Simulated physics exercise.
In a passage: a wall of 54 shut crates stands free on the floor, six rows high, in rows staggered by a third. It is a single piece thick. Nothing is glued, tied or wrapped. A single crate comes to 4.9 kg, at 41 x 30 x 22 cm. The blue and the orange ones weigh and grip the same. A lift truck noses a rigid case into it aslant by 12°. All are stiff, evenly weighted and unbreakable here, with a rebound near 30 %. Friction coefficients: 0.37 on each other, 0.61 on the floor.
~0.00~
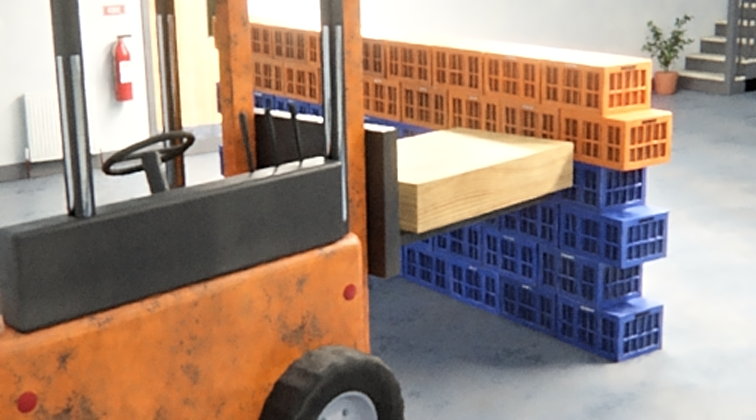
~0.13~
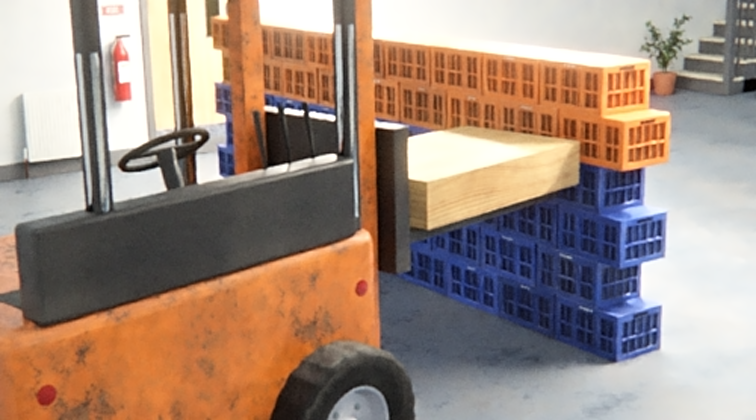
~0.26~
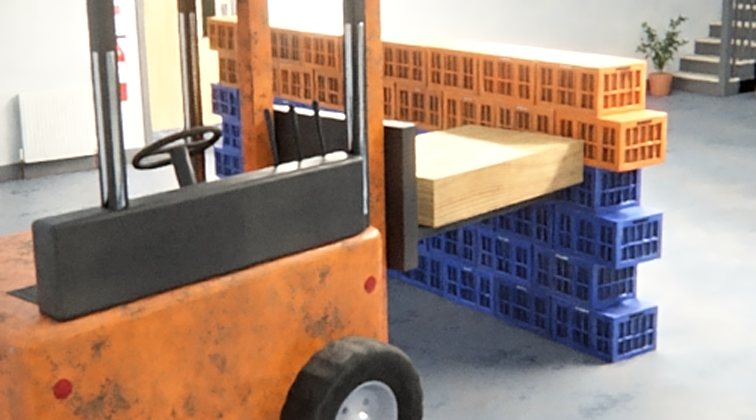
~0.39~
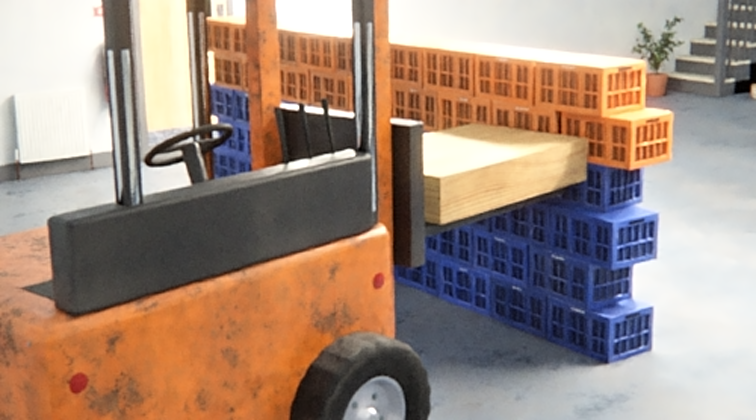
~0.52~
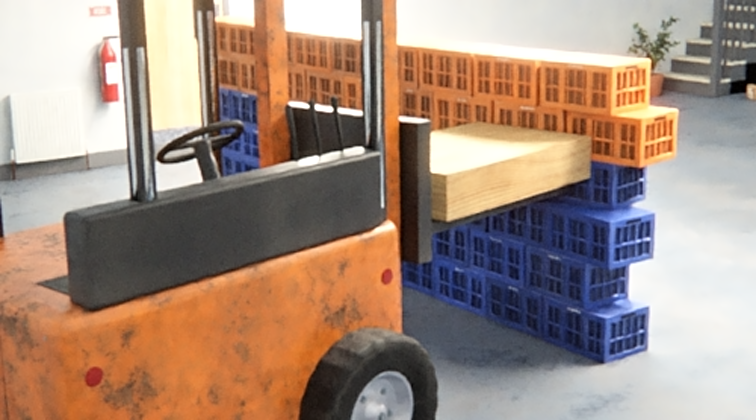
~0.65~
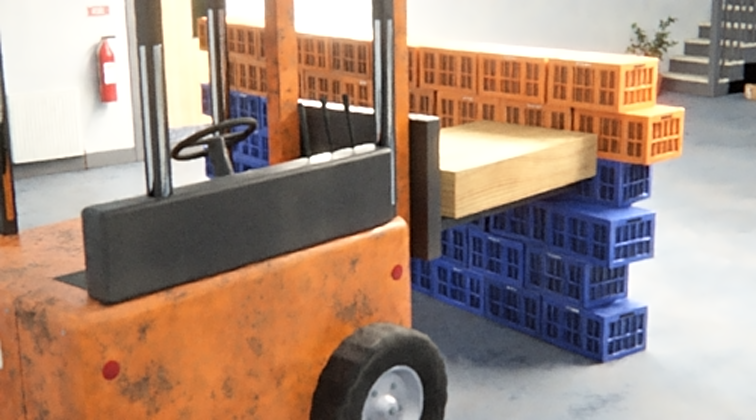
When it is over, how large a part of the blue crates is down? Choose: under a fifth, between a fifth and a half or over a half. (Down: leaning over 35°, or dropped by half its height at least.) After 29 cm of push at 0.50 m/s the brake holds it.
Ending down: Less than a fifth.
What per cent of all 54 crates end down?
Roughly 15 per cent of them.
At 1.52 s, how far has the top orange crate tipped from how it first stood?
About 0°.
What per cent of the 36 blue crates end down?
Roughly 10 per cent of them.
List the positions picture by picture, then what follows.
In the first picture (each place is the centre of the face we see best; the camera pans a little), load (560, 164) 12 cm short of touching; top orange crate (256, 40); all as stacked.
The second picture shows load (567, 162) 6 cm short of touching.
The third picture shows load (572, 160) 5 mm in.
The fourth picture shows load (575, 158) 7 cm in; 3 have shifted.
The fifth picture shows load (579, 156) 13 cm in; 6 have shifted.
The sixth picture shows load (585, 154) 20 cm in; top orange crate (241, 41); 10 have shifted.
By 0.88 s, none of the 36 blue crates down (0 of 54 in all colours); top blue crate unmoved.
By 1.24 s, 3 of the 36 blue crates down (9 of 54 in all colours); top blue crate unmoved.
When it is over (3.7 s), 3 of the 36 blue crates down (9 of 54 in all colours); top blue crate unmoved; top orange crate unmoved. That is 8 per cent. In pixels of the last frame, middles, top blue crate near (233, 100), top orange crate near (260, 39).
